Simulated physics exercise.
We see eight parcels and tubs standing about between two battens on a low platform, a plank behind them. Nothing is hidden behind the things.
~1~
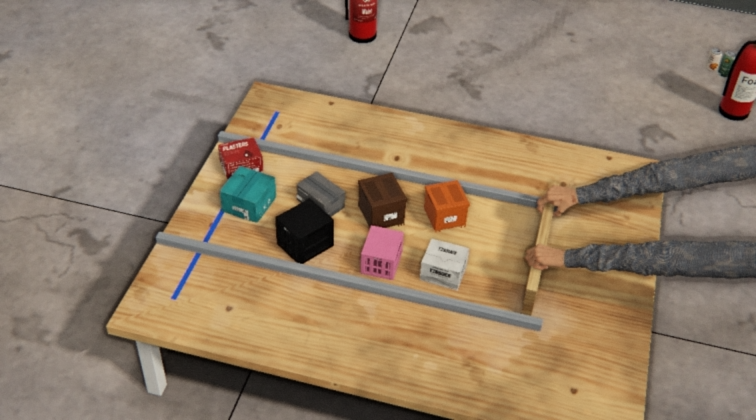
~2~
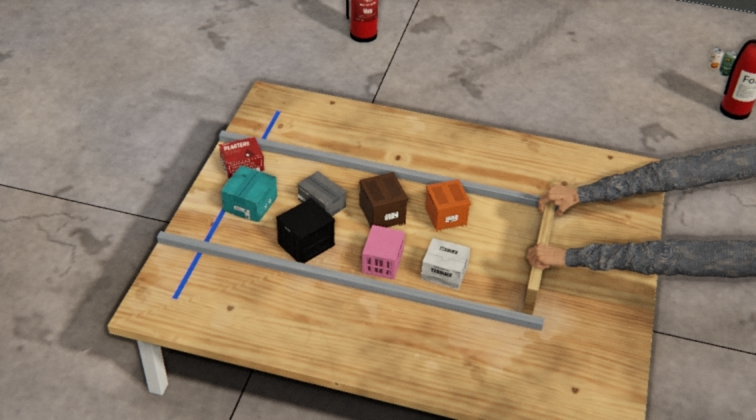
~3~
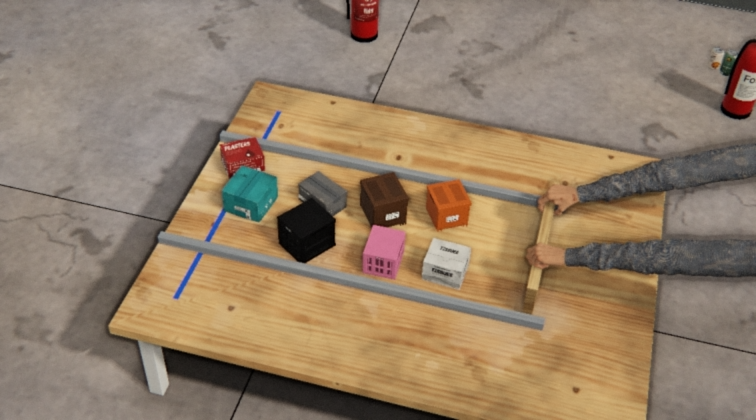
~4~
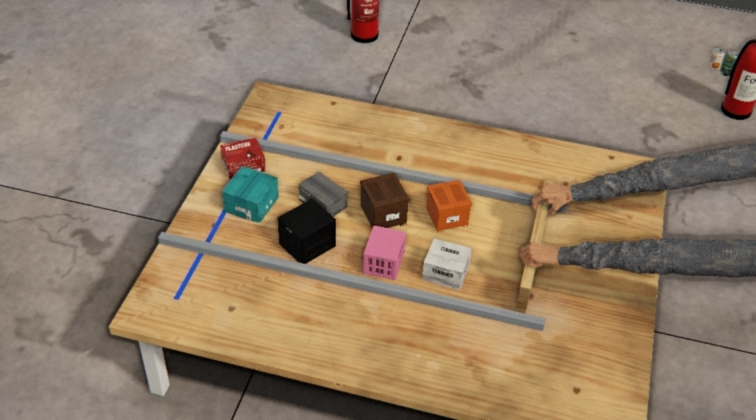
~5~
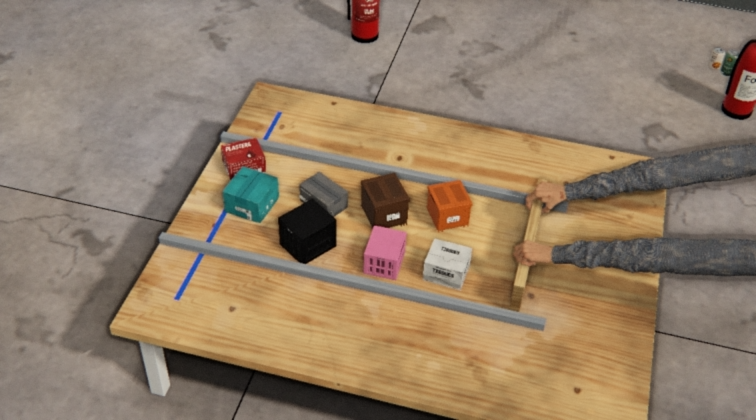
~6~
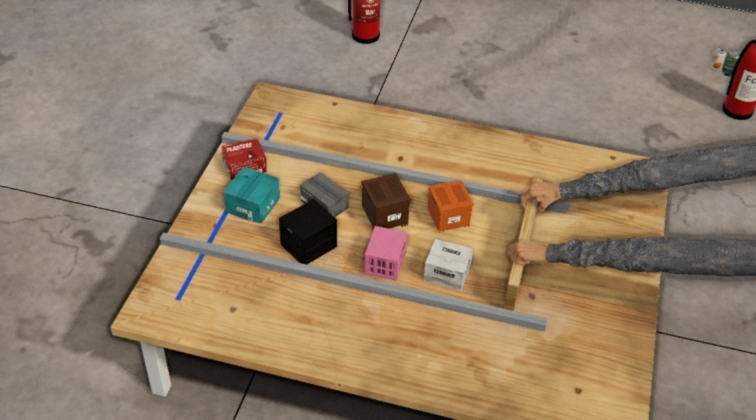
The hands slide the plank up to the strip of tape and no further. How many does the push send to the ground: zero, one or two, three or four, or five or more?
As it turns out, the number that fall off is five or more.
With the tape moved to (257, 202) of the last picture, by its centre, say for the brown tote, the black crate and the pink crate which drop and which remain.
The brown tote survives; the black crate falls; the pink crate does not fall.
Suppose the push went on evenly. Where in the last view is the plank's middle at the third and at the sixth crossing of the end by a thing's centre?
At (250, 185) for the third, at (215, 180) for the sixth.
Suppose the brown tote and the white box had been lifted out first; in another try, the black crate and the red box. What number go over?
It would be 3 and 3.
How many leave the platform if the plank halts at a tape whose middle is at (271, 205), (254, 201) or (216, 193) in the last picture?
In that order 2, 2 and 5.
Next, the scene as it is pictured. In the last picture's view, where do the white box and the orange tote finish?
Near (201, 211) and (235, 153).
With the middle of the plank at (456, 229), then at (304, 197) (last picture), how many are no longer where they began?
First 2, then 7.
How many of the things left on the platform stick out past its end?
Overhanging: 0.
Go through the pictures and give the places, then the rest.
In the first frame, red box (241, 158); turquoise parcel (248, 194); grey parcel (321, 196); plank (540, 248); tape (231, 196).
In the second frame, turquoise parcel (250, 194); orange tote (447, 206).
In the third frame, grey parcel (323, 195); black crate (307, 231).
In the fourth frame, red box (243, 158); pink crate (385, 253).
In the fifth frame, turquoise parcel (251, 195); white box (447, 264).
In the sixth frame, red box (244, 159); turquoise parcel (252, 195); grey parcel (324, 196); plank (523, 244); tape (234, 197).
Early on, none off yet; red box at rest near (244, 159); turquoise parcel at rest near (252, 195); grey parcel at rest near (324, 196).
A while later, none off yet; red box at rest near (244, 159); turquoise parcel travelled a little near (243, 192); grey parcel travelled about its own width near (296, 201).
Further along, none off yet; red box at rest near (244, 158); turquoise parcel travelled about its own width near (202, 181); grey parcel travelled well along near (236, 189).
Finally, the number that fall off is five or more; lost, pink crate, black crate, grey parcel, turquoise parcel and red box.
